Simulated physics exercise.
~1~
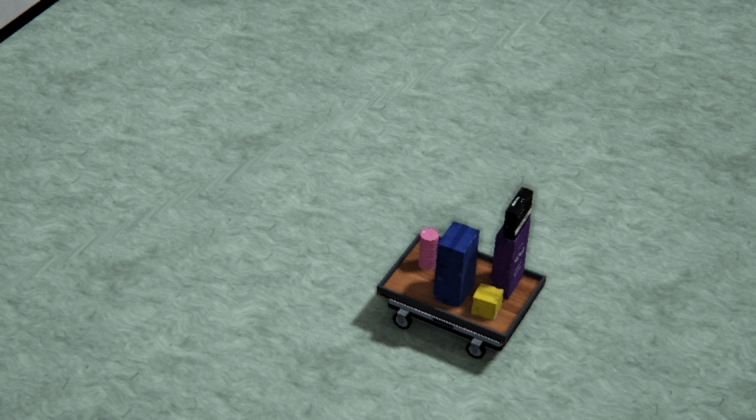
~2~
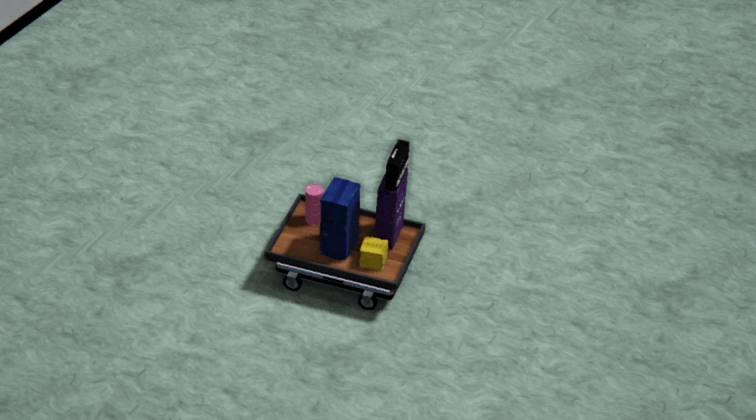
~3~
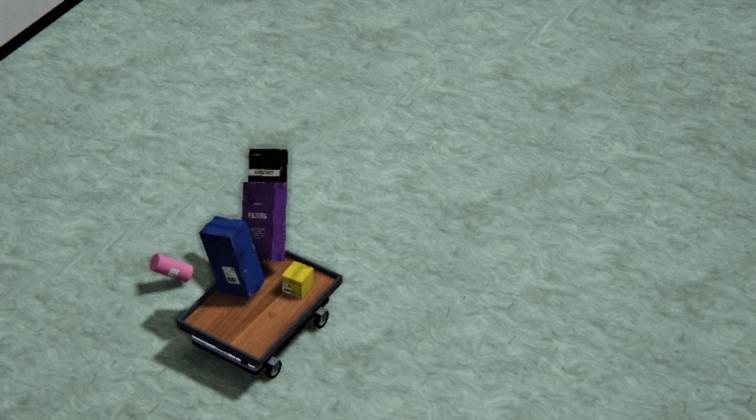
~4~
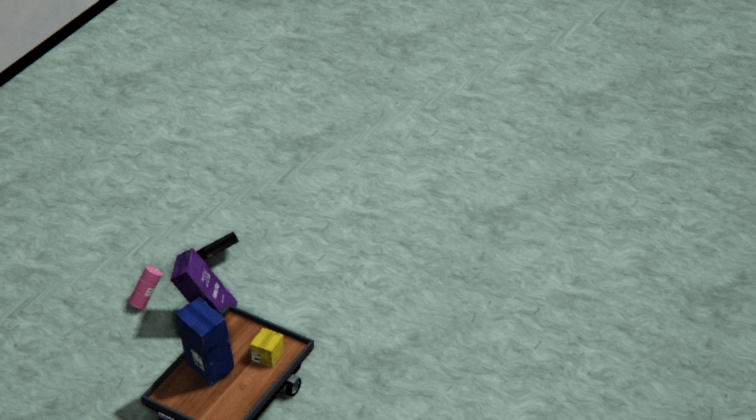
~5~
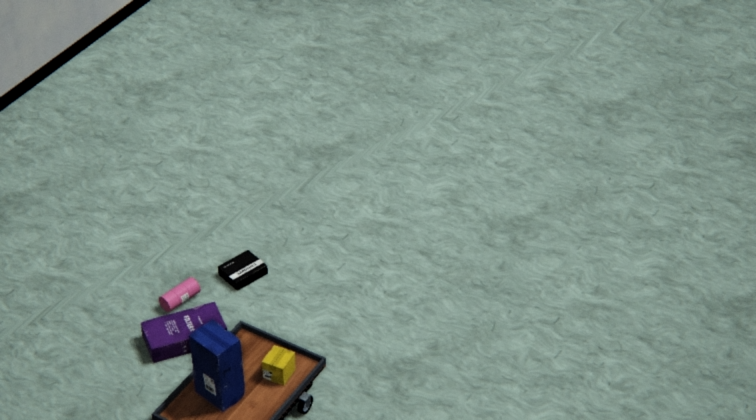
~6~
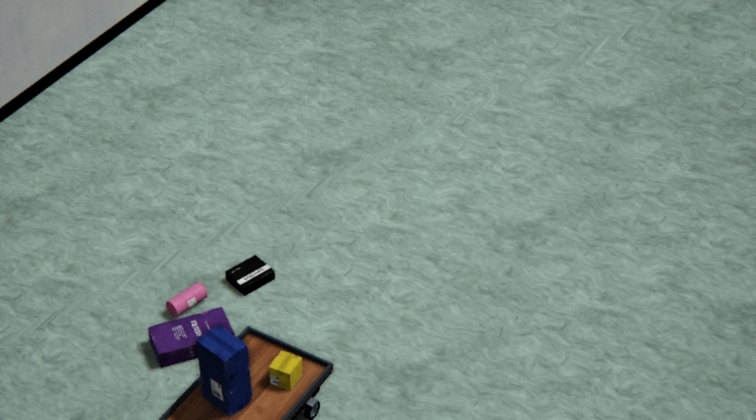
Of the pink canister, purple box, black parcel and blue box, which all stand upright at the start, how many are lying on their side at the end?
Three of them end up lying on their side, namely the pink canister, the purple box and the black parcel.
